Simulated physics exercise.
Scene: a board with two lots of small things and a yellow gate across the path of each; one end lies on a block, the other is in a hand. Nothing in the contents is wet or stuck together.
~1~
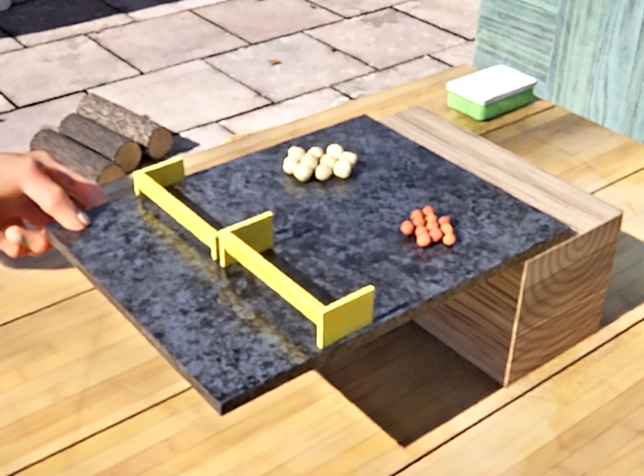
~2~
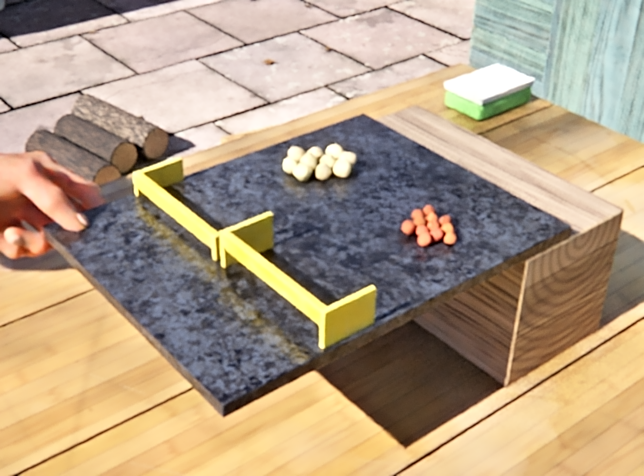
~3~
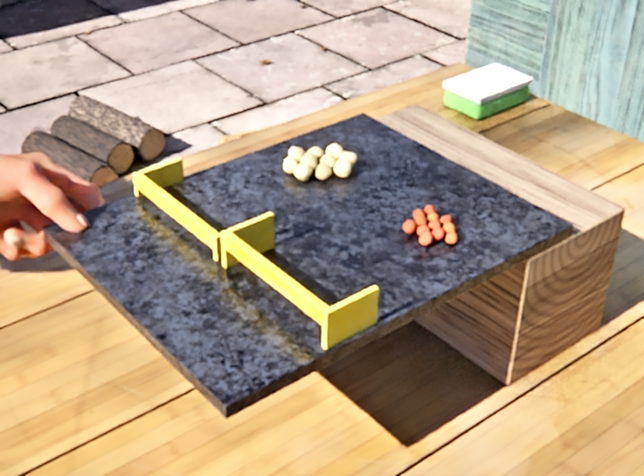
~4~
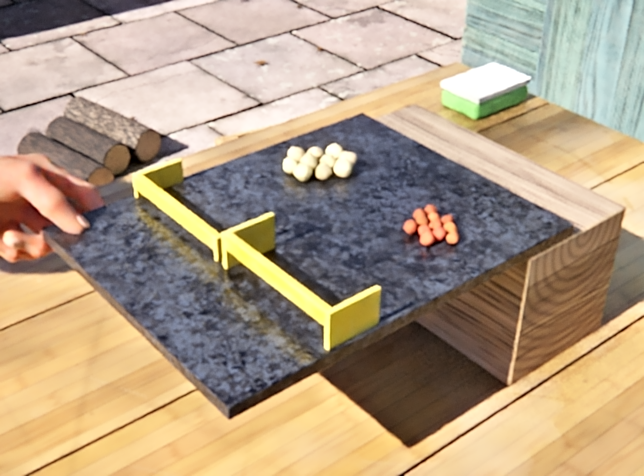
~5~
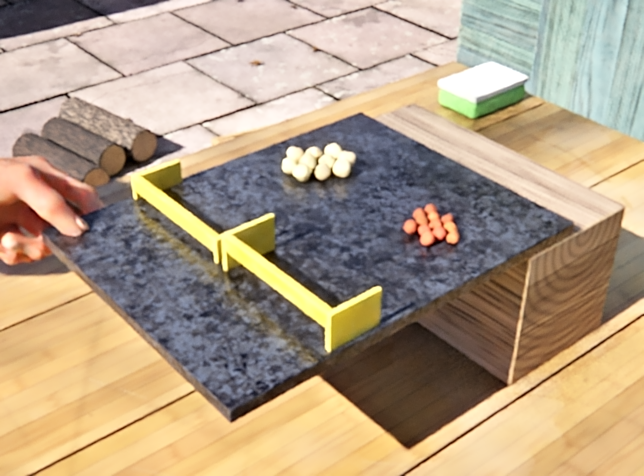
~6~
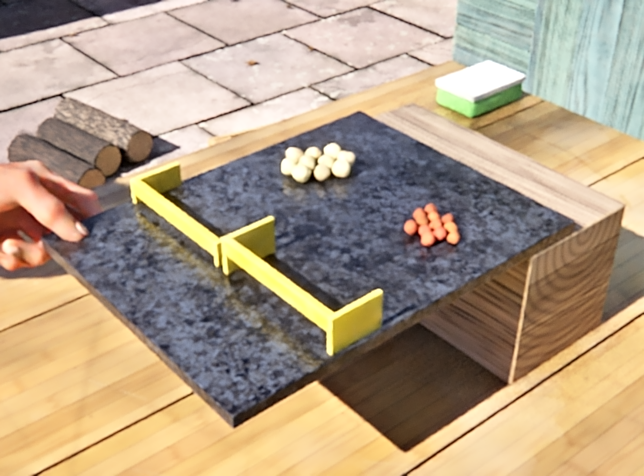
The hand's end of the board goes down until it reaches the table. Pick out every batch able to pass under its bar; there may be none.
Here the front batch passes; the back batch fails to pass.
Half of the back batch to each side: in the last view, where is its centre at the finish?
At about (211, 296).
Then, 0.87 s later than the last frame, board sloping at 15°; front batch on its way down; back batch on its way down.
Then, 1.62 s later than the last frame, board sloping at 27°; front batch every one past its gate; back batch has reached its gate.
Then, 2.27 s later than the last frame, board resting at 28°; front batch every one past its gate; back batch has reached its gate.
When it is over, board resting at 28°; front batch every one past its gate; back batch gathered behind its gate.
